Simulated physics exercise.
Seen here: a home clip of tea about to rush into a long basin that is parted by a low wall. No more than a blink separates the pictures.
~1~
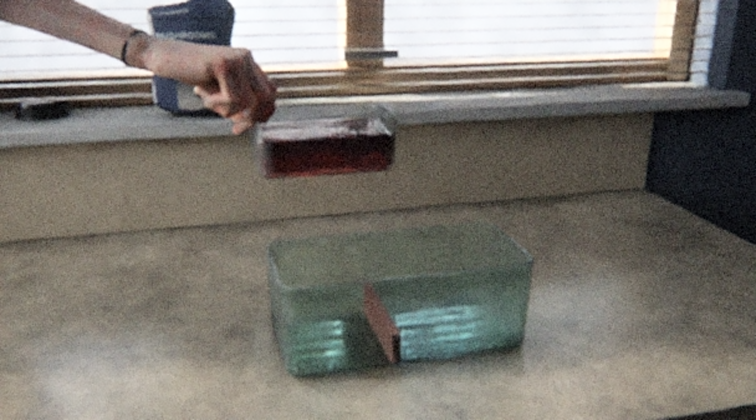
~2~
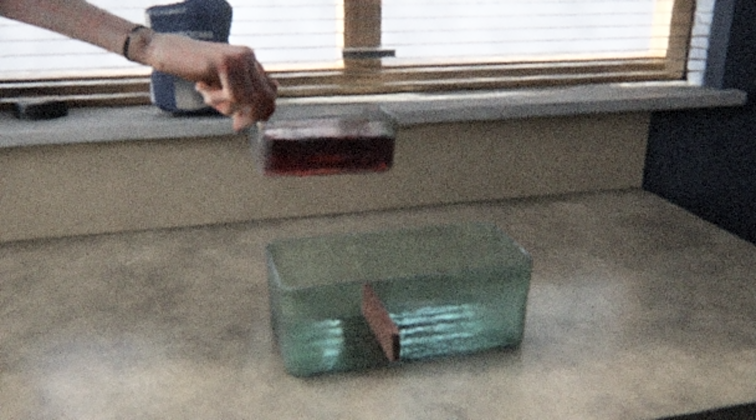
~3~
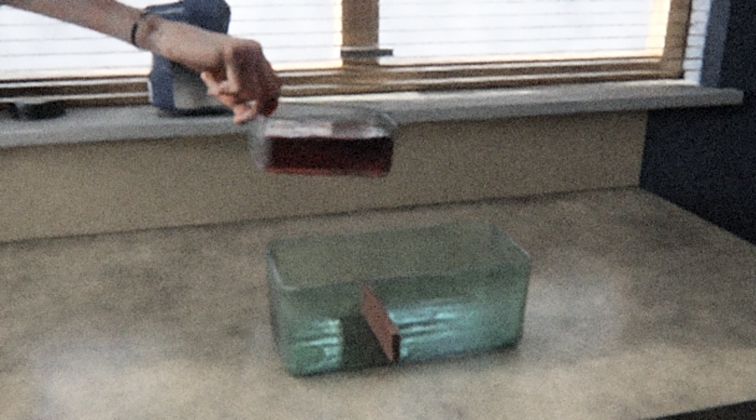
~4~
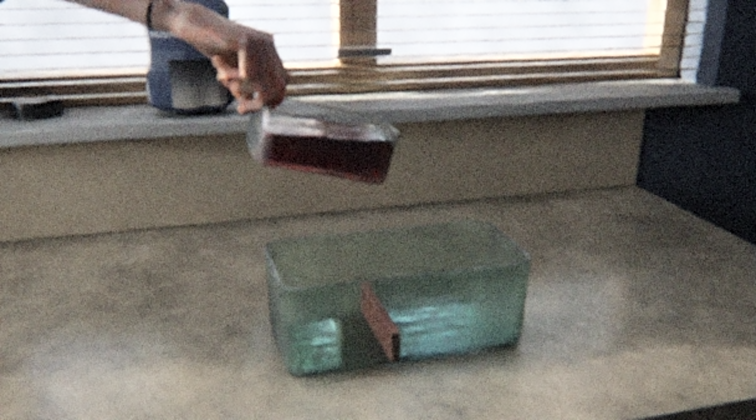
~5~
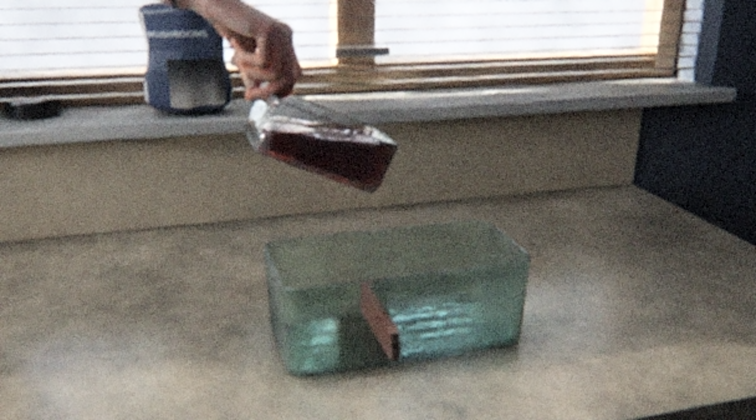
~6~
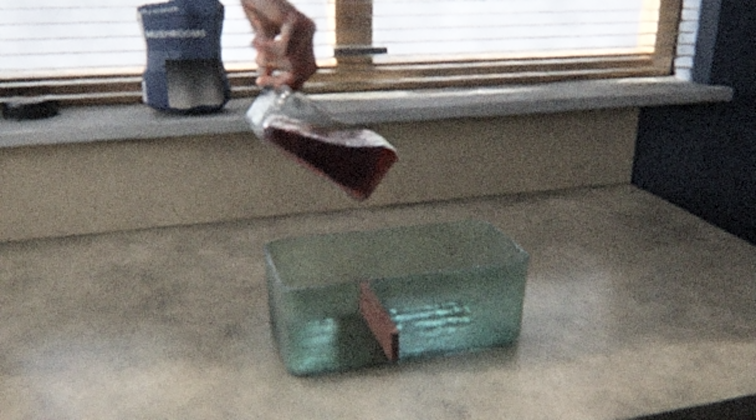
The clip shows a hand holding a clear container of dark red liquid above a glass basin with a low reddish-brown divider, then moving rightward as it tilts the container steadily down to the right, the liquid shifting toward the lower end.
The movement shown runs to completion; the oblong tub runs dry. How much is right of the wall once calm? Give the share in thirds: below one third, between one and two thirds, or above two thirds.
The right side of the wall holds a large share, beyond two thirds.
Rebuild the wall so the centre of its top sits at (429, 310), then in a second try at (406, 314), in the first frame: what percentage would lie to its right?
35 per cent, then 60 per cent, roughly.
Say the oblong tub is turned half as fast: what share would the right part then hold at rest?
About 75 per cent.
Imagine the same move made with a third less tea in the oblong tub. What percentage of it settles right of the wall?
About 80 percent.
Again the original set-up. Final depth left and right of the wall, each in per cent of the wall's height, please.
The left comes to 20 % and the right to 50 %.
A moment on, the oblong tub is tipped right over and 7 per cent is still to pour, 0 is left of the wall and 52 right of it.
Next, the oblong tub is tipped right over and 1 per cent is still to pour, 13 is left of the wall and 79 right of it.
Then the oblong tub is tipped right over and 0 per cent is still to pour, 19 is left of the wall and 78 right of it.
Later the oblong tub is tipped right over and 0 per cent is still to pour, 19 is left of the wall and 79 right of it.
At rest 19 per cent lies left of the wall, 79 right of it and 2 outside.
